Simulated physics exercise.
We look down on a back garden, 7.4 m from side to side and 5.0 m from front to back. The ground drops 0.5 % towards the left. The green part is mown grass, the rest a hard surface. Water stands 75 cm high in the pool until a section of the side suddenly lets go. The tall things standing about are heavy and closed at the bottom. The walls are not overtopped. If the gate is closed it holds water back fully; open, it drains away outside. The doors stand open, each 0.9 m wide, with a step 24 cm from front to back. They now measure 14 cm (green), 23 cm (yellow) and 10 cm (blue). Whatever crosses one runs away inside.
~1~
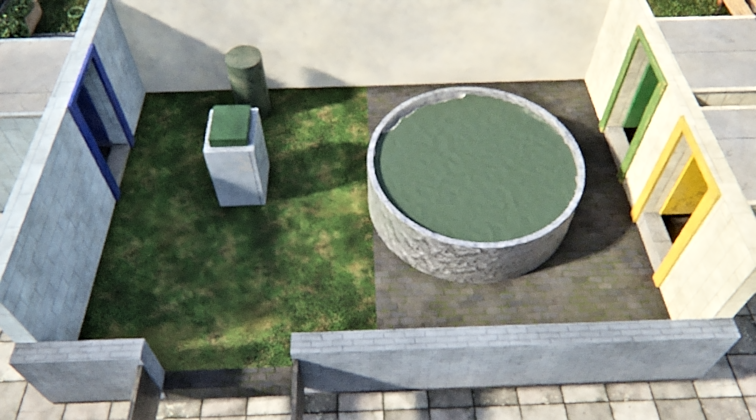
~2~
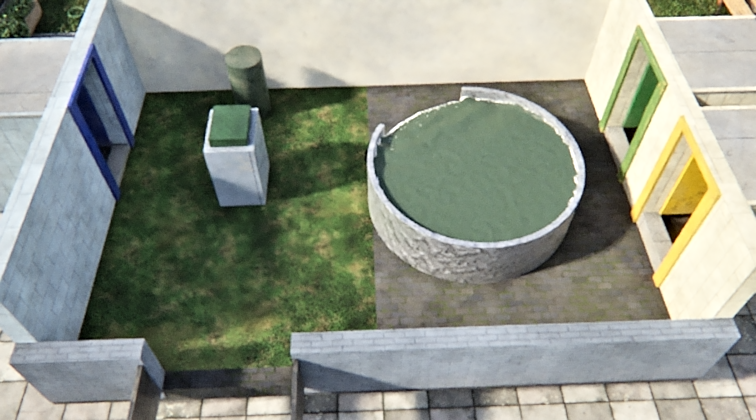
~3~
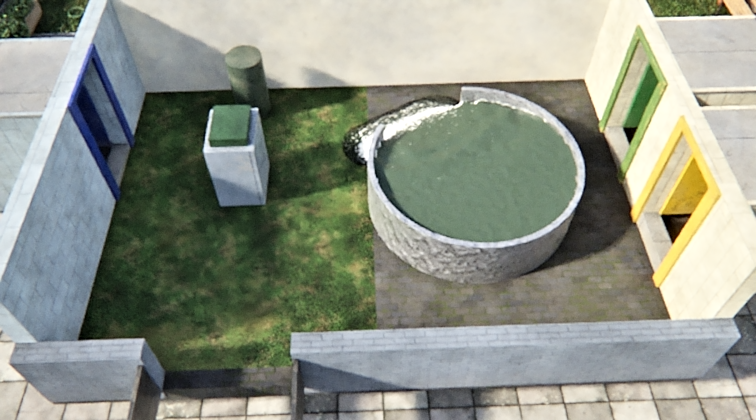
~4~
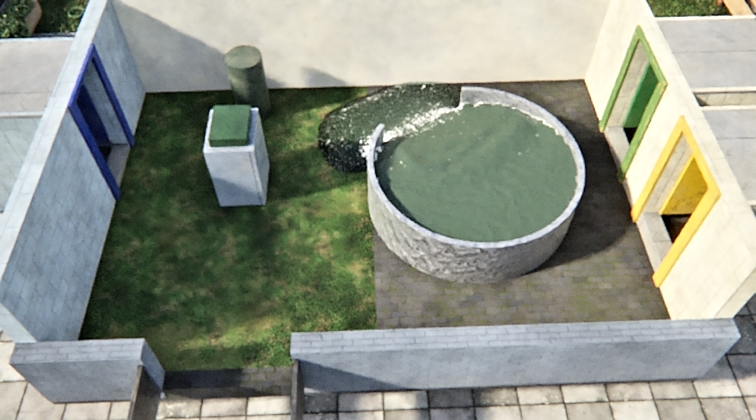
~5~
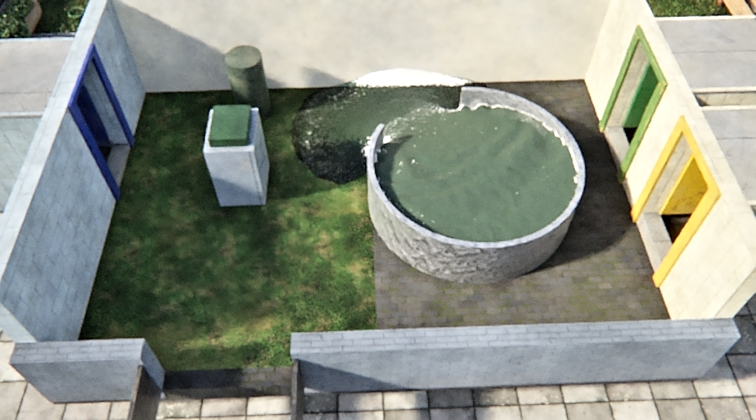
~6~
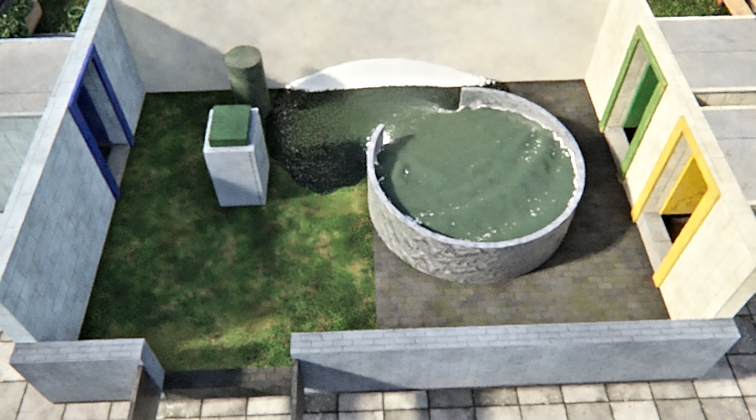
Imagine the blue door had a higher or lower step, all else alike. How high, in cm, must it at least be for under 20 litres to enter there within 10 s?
Some 21 cm above the ground.
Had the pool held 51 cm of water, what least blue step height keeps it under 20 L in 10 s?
Then roughly 12.5 cm.
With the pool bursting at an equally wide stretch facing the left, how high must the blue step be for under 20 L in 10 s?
Some 17 cm.
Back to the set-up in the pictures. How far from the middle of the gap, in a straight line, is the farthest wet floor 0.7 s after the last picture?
Roughly 4.0 m.
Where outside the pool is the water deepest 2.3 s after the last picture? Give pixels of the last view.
Around (275, 101).
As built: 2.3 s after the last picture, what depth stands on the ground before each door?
In cm: Green 15, yellow 1, blue 25.
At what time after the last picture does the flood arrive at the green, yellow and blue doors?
Arrival: Green 1.6 s, yellow 2.4 s, blue 1.6 s.
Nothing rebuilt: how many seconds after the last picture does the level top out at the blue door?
Near 2.8 s.
Then, 0.7 s after the last picture water covers 25 % of the floor, deepest (54 cm) near (394, 90); it has not reached the blue door.
Then, 2.3 s after the last picture water covers 50 % of the floor, deepest (43 cm) near (275, 101); 25 cm at the blue door, 7 litres in over its 10 cm step.
Then, 9.3 s after the last picture water covers 100 % of the floor, deepest (14 cm) near (291, 202); 11 cm at the blue door, 196 litres in over its 10 cm step.
At the blue door as built, the water peaked near 26 cm, 2.7 s after the last picture.
Run again over the same 10 s with other heights there, 35 litres in over 19 cm, 5 litres over 25.5 cm. The limit of 20 litres is kept from about 21 cm up.
